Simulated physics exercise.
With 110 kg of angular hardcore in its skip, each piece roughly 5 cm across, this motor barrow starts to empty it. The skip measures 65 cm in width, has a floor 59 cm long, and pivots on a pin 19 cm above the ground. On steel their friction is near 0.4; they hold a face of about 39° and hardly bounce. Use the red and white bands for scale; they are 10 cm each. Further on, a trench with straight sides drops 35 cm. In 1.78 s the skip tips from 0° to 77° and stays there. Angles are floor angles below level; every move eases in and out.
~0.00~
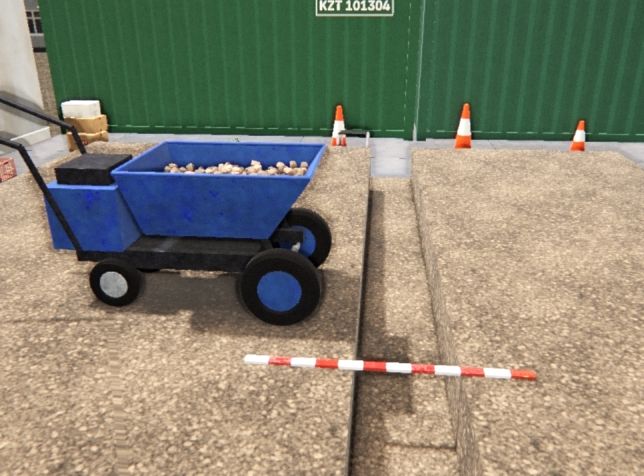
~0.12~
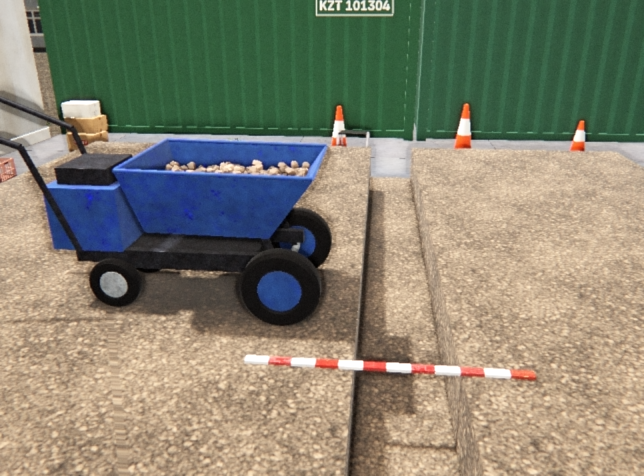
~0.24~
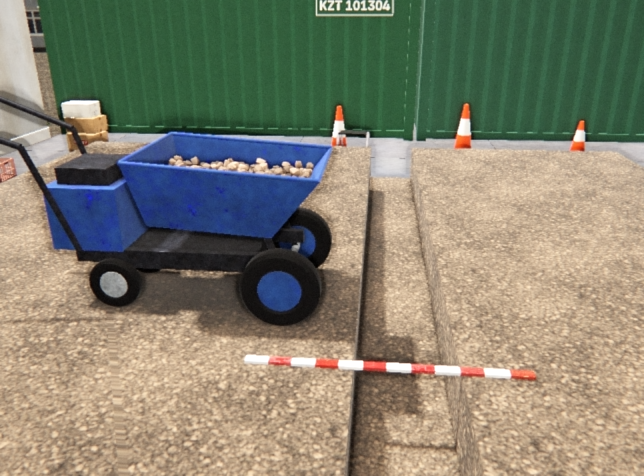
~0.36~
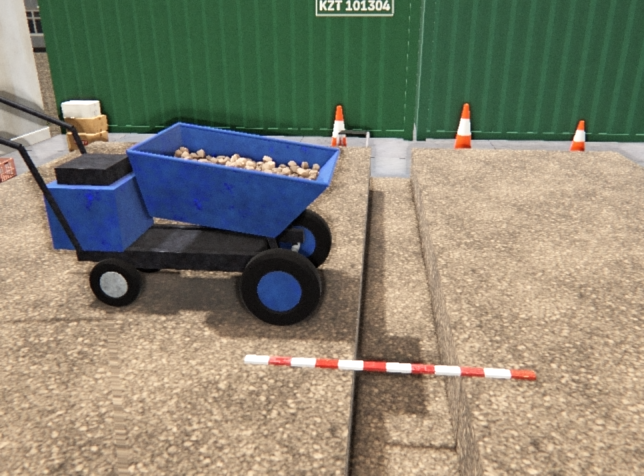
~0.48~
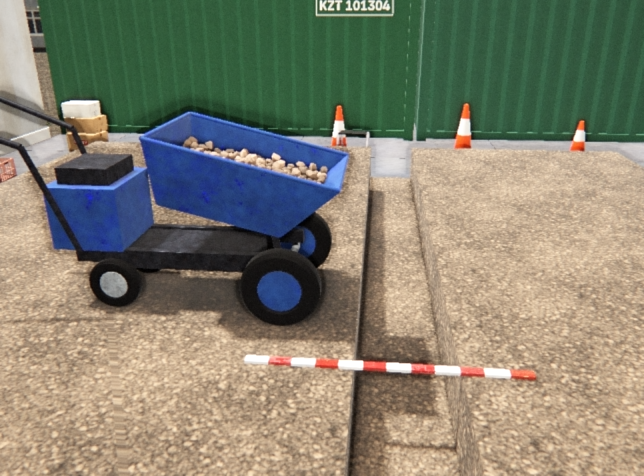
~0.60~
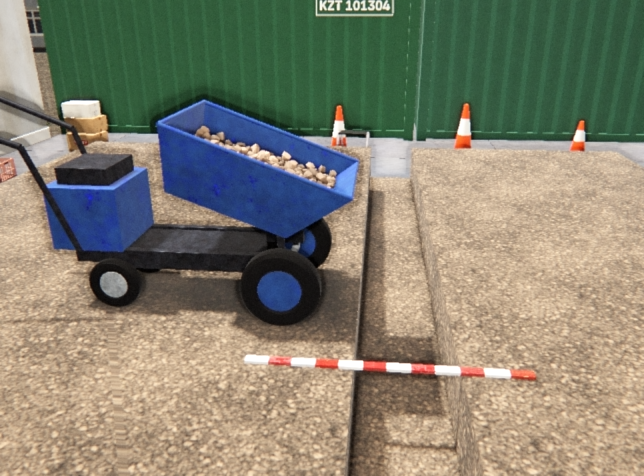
A blue motor barrow's skip of stones tilts steadily toward the trench on the right.
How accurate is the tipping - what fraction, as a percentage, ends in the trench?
Close to 89 in every hundred.
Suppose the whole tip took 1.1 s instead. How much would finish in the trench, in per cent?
Roughly 80 per cent would.
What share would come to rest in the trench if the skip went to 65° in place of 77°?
Some 35% would finish there.
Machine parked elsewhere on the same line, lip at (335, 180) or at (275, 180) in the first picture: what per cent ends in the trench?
About 65 per cent from the first spot, about 100 from the second.
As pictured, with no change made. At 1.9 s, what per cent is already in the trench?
About 30 per cent by then.
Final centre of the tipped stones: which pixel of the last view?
The middle should be near (418, 344).
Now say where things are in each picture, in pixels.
The skip is at 0°, its lip at (310, 179); the top of the load is at (239, 171), in the first frame.
Lip at (313, 179), floor tilted 1°, highest stones at (239, 171); the stones move at 0.1 m/s on average, in the second frame.
Lip at (319, 182), floor tilted 4°, highest stones at (237, 168); the stones move at 0.3 m/s on average, in the third frame.
Lip at (328, 185), floor tilted 8°, highest stones at (205, 160); the stones move at 0.4 m/s on average, in the fourth frame.
The skip is at 14°, its lip at (340, 191); the top of the load is at (192, 149); the stones move at 0.5 m/s on average, in the fifth frame.
Lip at (352, 199), floor tilted 20°, highest stones at (204, 140); the stones move at 0.5 m/s on average, in the sixth frame.
After 1.3 s the floor is at 65°; 100 % in the skip; the foremost stones are at (389, 237).
After 1.9 s the floor is at 77°; 66 % in the skip, 29 % in the trench, 5 % past the trench; the foremost stones are at (484, 304).
After 2.2 s the floor is at 77°; 34 % in the skip, 55 % in the trench, 11 % past the trench; the foremost stones are at (545, 309).
After 4.2 s the floor is at 77°; 0 % in the skip, 89 % in the trench, 11 % past the trench; the foremost stones are at (552, 306).
